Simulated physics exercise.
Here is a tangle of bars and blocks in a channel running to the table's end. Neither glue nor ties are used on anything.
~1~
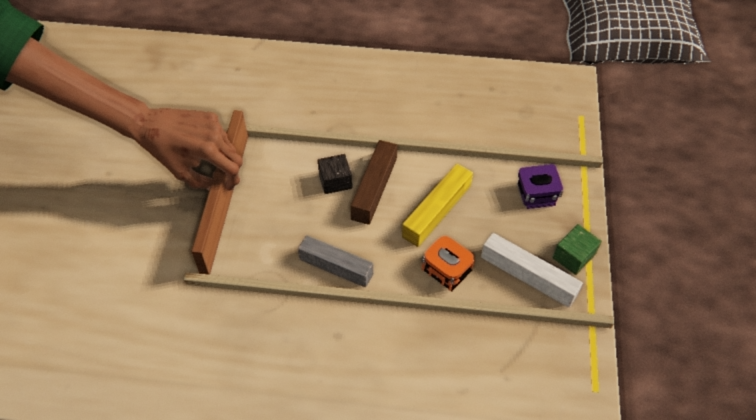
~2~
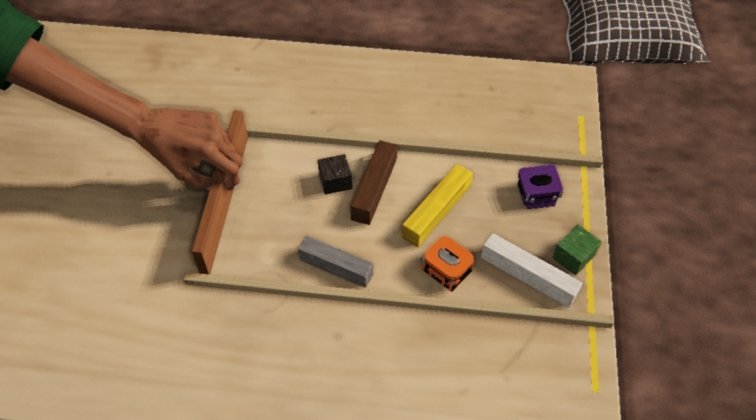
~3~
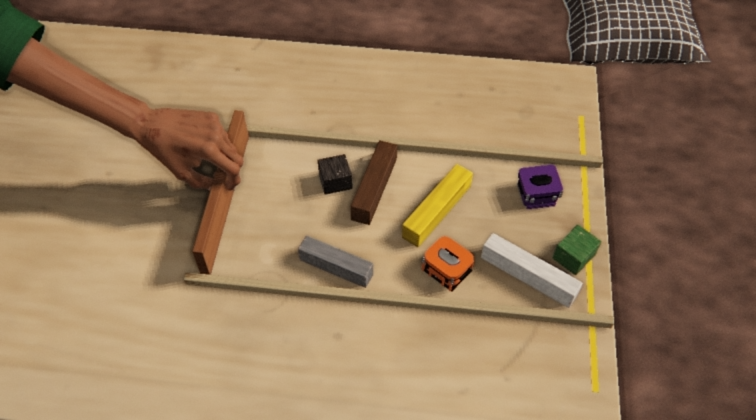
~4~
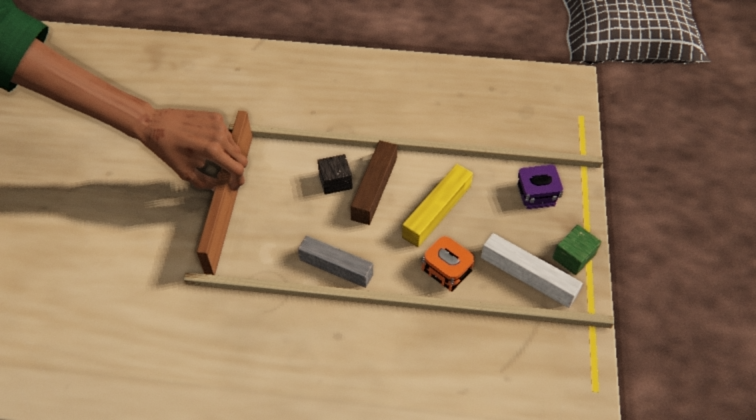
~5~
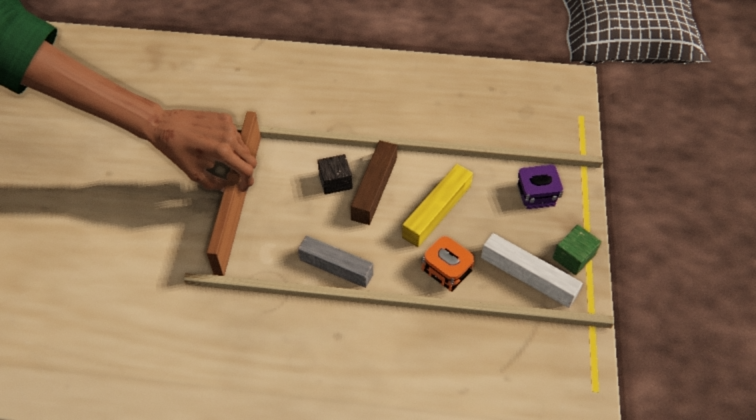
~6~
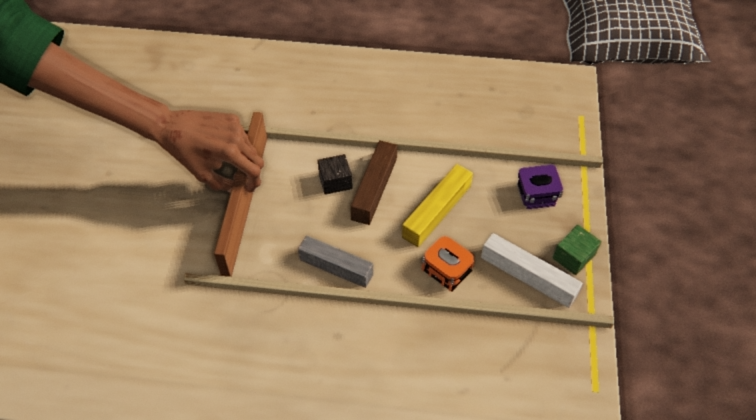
A hand in a green sleeve grips a reddish-brown board standing across the left end of a channel on a pale wooden table, seen from above. Between two thin rails lie black and green blocks, brown, yellow, grey and white bars, and orange and purple cases, with yellow tape at right. The hand holds nearly still, then slides the board slightly right, touching nothing loose, while the view stays fixed.
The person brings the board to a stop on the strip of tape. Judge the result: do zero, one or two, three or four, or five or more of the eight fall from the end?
Odds are the fallen group will hold five or more.
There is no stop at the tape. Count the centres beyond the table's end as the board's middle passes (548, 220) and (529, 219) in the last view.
Taken in the given order, it's 3 and 3.
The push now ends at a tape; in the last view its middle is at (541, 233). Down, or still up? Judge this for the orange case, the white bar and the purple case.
One by one: The orange case holds its spot, the white bar topples, the purple case topples.
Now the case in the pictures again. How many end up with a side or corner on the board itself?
That makes 1.
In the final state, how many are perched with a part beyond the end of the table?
The count is 1.
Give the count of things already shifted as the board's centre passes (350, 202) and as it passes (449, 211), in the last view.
Note: First position 3; second position 7.
Early on, none off yet; green block at rest near (577, 250); purple case at rest near (539, 187); white bar at rest near (530, 270).
Finally, the number that fall off is five or more; lost, grey bar, brown bar, yellow stick, orange case, white bar, purple case and green block.
